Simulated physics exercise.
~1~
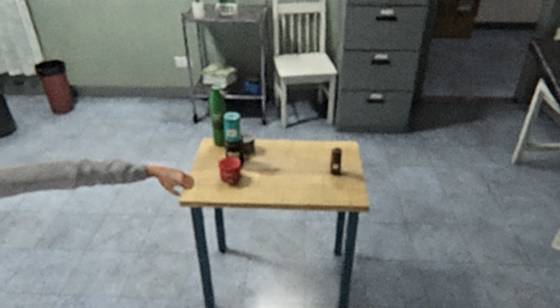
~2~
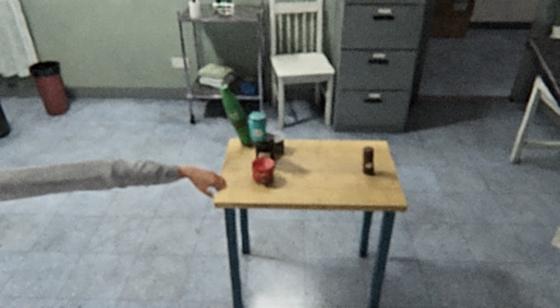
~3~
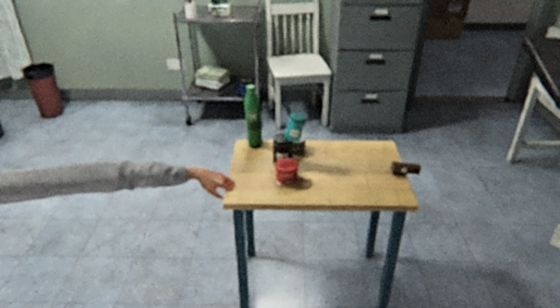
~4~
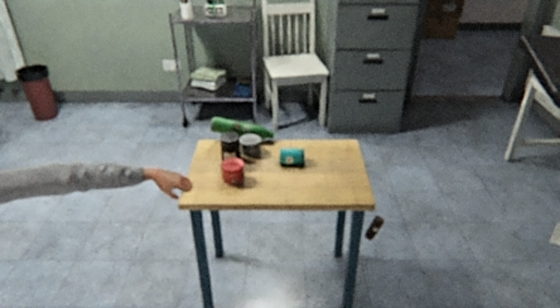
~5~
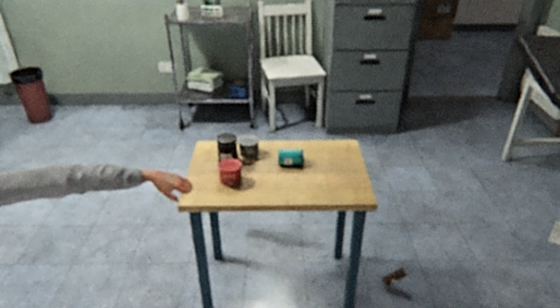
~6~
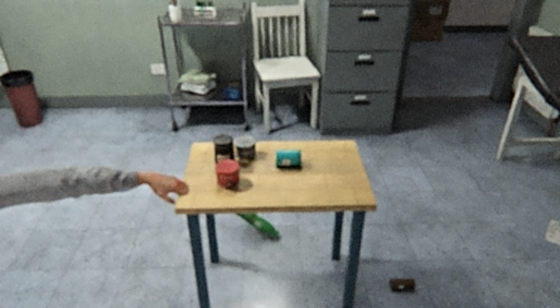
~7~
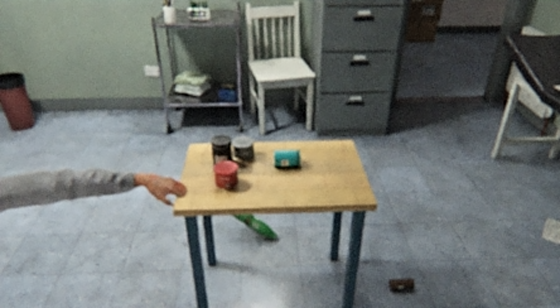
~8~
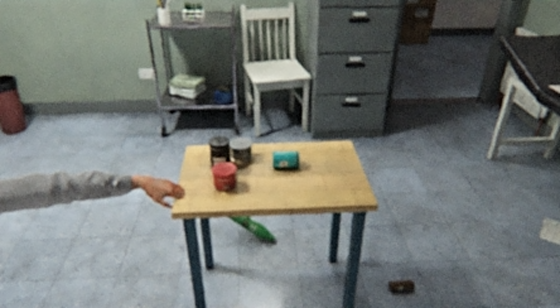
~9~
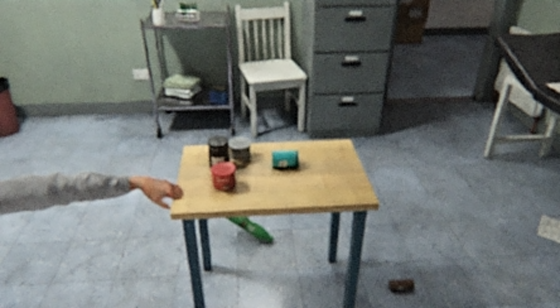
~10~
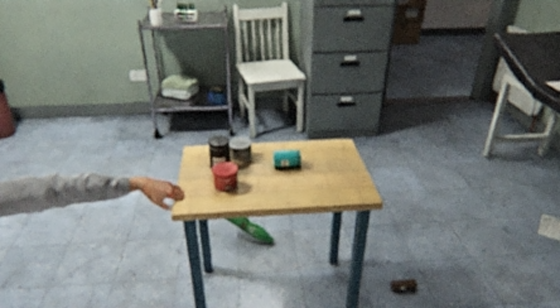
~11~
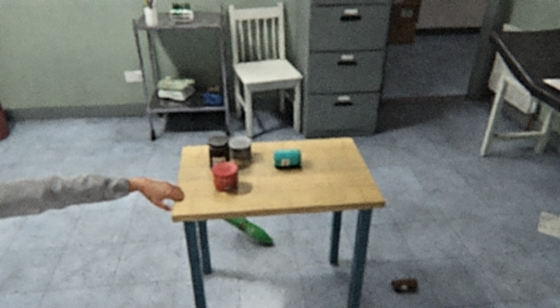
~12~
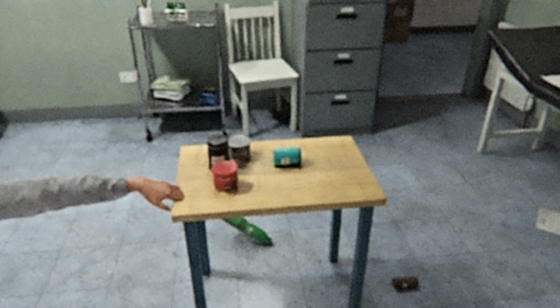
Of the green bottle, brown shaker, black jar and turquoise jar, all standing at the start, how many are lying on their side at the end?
Three of them end up on their side. The green bottle and brown shaker lie on the floor, and the turquoise jar lies on the table.
